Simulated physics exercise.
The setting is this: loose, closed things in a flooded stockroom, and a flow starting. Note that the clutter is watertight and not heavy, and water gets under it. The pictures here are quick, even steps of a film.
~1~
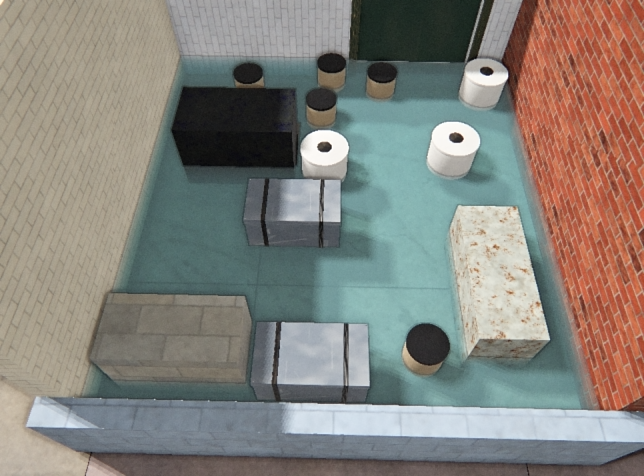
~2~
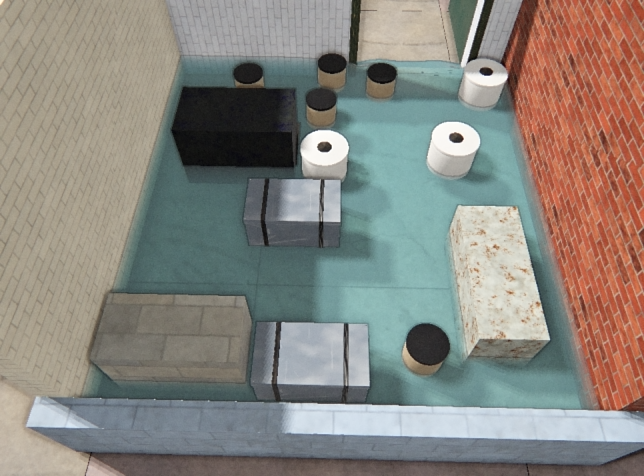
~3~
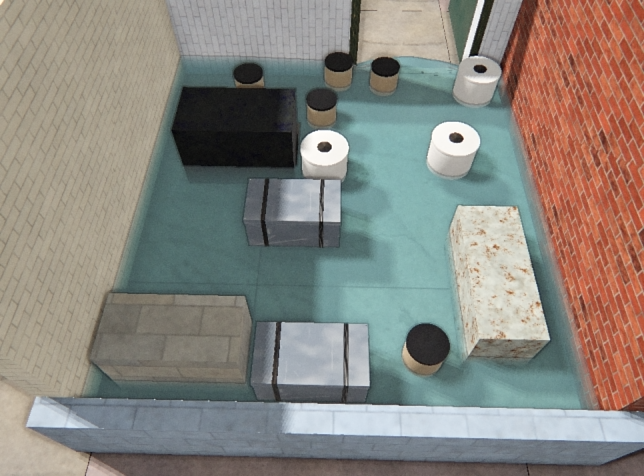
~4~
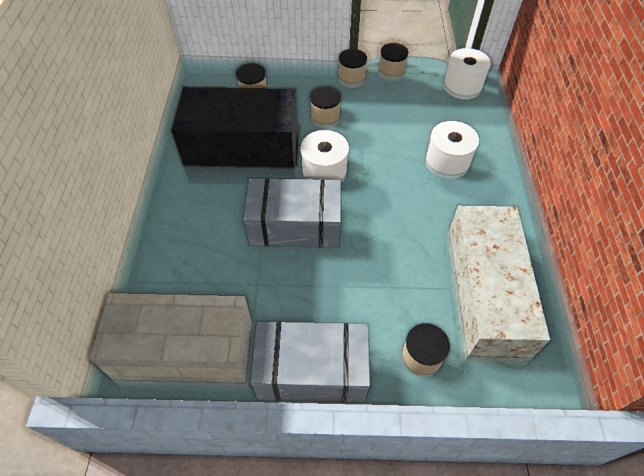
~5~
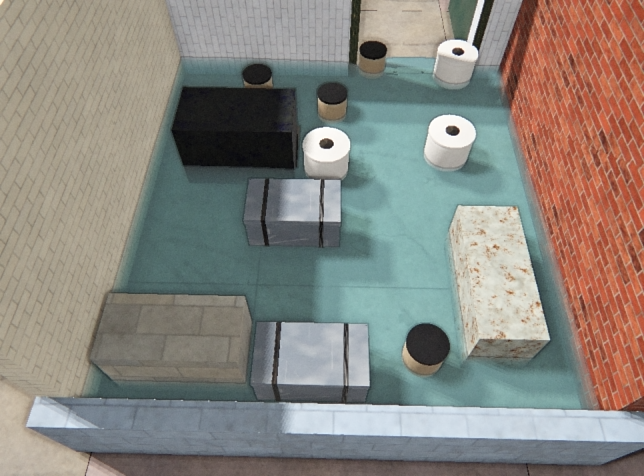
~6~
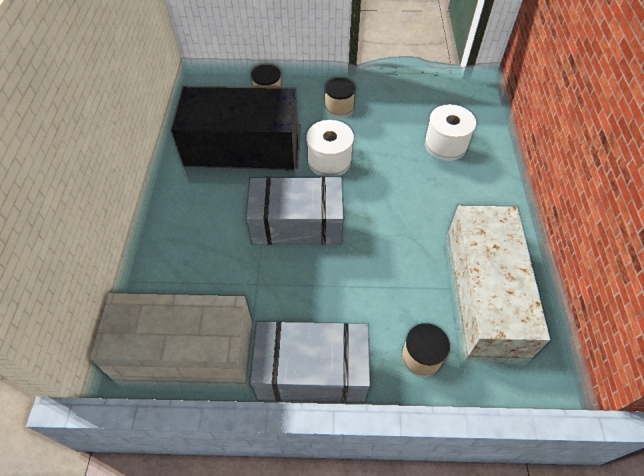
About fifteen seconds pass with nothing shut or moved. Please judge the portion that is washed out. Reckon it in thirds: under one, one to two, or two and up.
The fraction that goes is likely to be two thirds or greater.
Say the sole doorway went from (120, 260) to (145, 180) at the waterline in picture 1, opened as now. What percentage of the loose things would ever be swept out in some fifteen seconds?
Roughly 40 in a hundred.
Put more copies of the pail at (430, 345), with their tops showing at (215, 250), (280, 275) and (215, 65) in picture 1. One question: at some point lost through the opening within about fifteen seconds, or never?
Well, taking each in turn, that's never removed, never removed and finally lost to the flow.
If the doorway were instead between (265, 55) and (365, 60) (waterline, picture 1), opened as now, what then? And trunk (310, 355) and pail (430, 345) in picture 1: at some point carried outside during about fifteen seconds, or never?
One after the other: Remained, remained.
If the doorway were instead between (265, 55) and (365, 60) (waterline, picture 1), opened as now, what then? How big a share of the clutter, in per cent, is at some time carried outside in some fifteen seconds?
That comes to 80 per cent of the things.
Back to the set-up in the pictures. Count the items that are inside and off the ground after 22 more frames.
2.
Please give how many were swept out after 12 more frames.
The count is 6.
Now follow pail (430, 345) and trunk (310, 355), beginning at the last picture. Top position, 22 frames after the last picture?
Approximately (440, 282), then (345, 315).
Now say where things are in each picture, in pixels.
A tub at (456, 138) floats; a pail at (321, 99), afloat; 0 of 10 have shifted, in the first picture.
A tub at (456, 138), afloat; a pail at (321, 99), afloat; 0 of 10 have shifted, in the second picture.
A tub at (456, 138) floats; a pail at (322, 99), afloat; 3 of 10 have shifted, in the third picture.
A tub at (455, 138), afloat; a pail at (326, 97), afloat, close to its start; 4 of 10 have shifted, in the fourth picture.
A tub at (452, 131) floats, close to its start; a pail at (332, 93), afloat, close to its start; 7 of 10 have shifted, in the fifth picture.
A tub at (453, 120), afloat, close to its start; a pail at (340, 88), afloat, close to its start; 7 of 10 have shifted, in the sixth picture.
A moment on, 3 of 10 are out; 7 afloat.
Next, 6 of 10 are out; 4 afloat.
Later, 8 of 10 are out; 2 afloat.
In the end, 8 of 10 are out; 2 afloat.
